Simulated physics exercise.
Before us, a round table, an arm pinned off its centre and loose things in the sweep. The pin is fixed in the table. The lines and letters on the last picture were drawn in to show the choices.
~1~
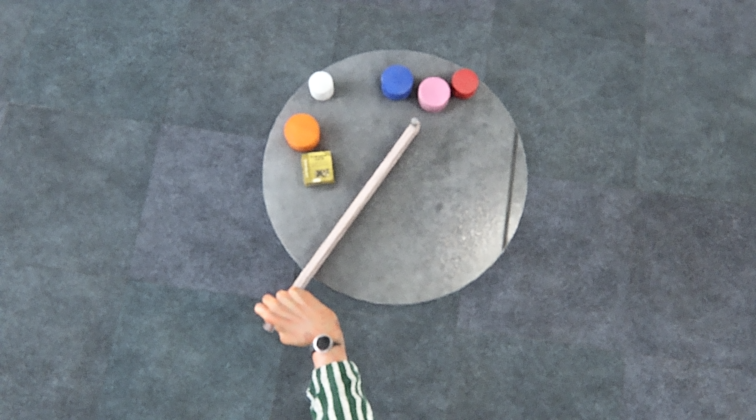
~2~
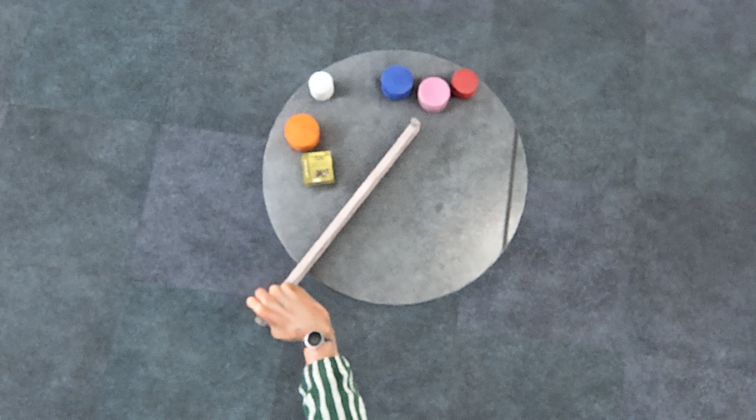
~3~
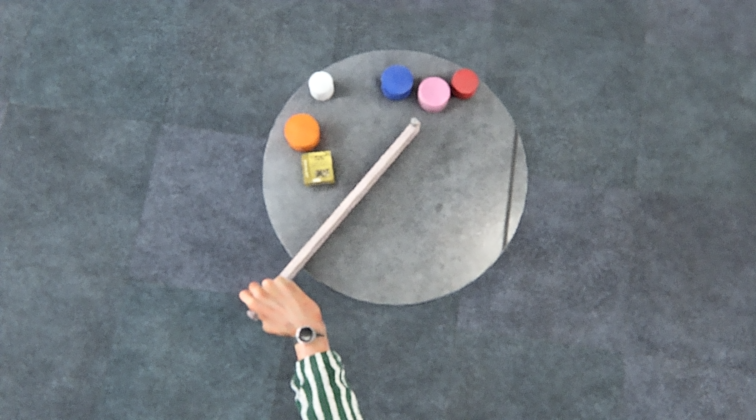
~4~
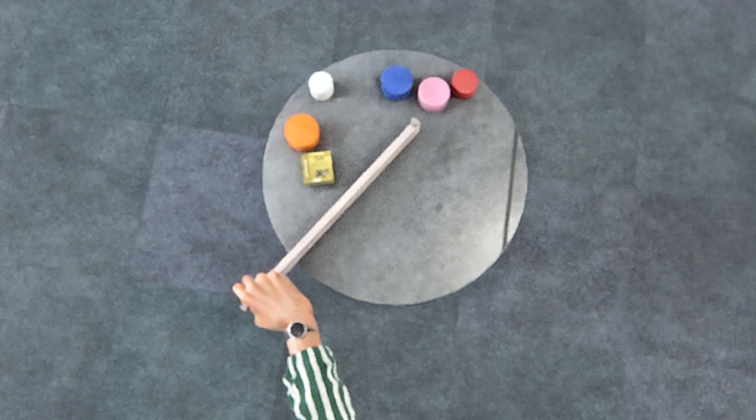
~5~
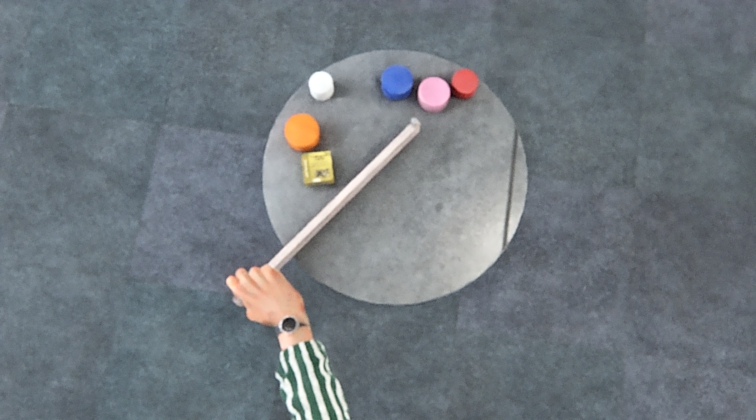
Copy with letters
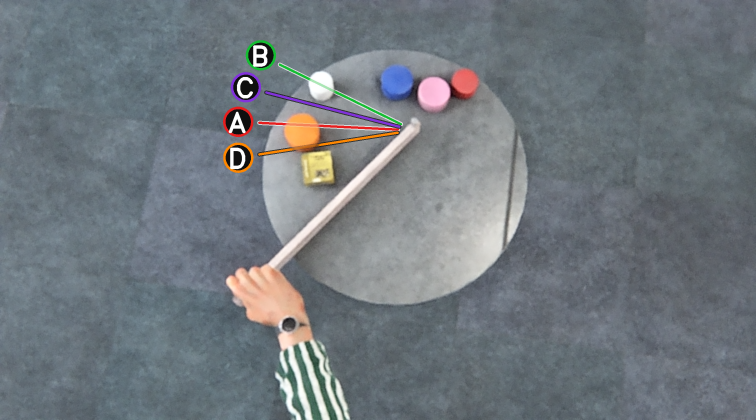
A hand in a green-and-white striped sleeve gripped the lower end of a pale rod across a round grey table and swung it slightly left, while the colourful lids and yellow packet stayed put.
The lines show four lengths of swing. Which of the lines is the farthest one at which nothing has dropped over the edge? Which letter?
It should halt at D.
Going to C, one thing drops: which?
The orange pot goes over.
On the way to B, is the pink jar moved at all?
By then, no.
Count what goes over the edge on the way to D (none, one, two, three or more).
In all, none.
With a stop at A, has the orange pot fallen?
By then, yes.
On the copy, A at (329, 126); B at (340, 94); C at (333, 109); D at (329, 144).
On D. First, arm (344, 166); yellow packet (313, 165); white tin (322, 86).
Then, arm (336, 149); orange pot (296, 116); yellow packet (302, 147).
Finally, arm (334, 138); orange pot (292, 101); yellow packet (302, 131); nothing has fallen.
By contrast, A drops the orange pot; B drops the white tin and orange pot; C drops the orange pot.
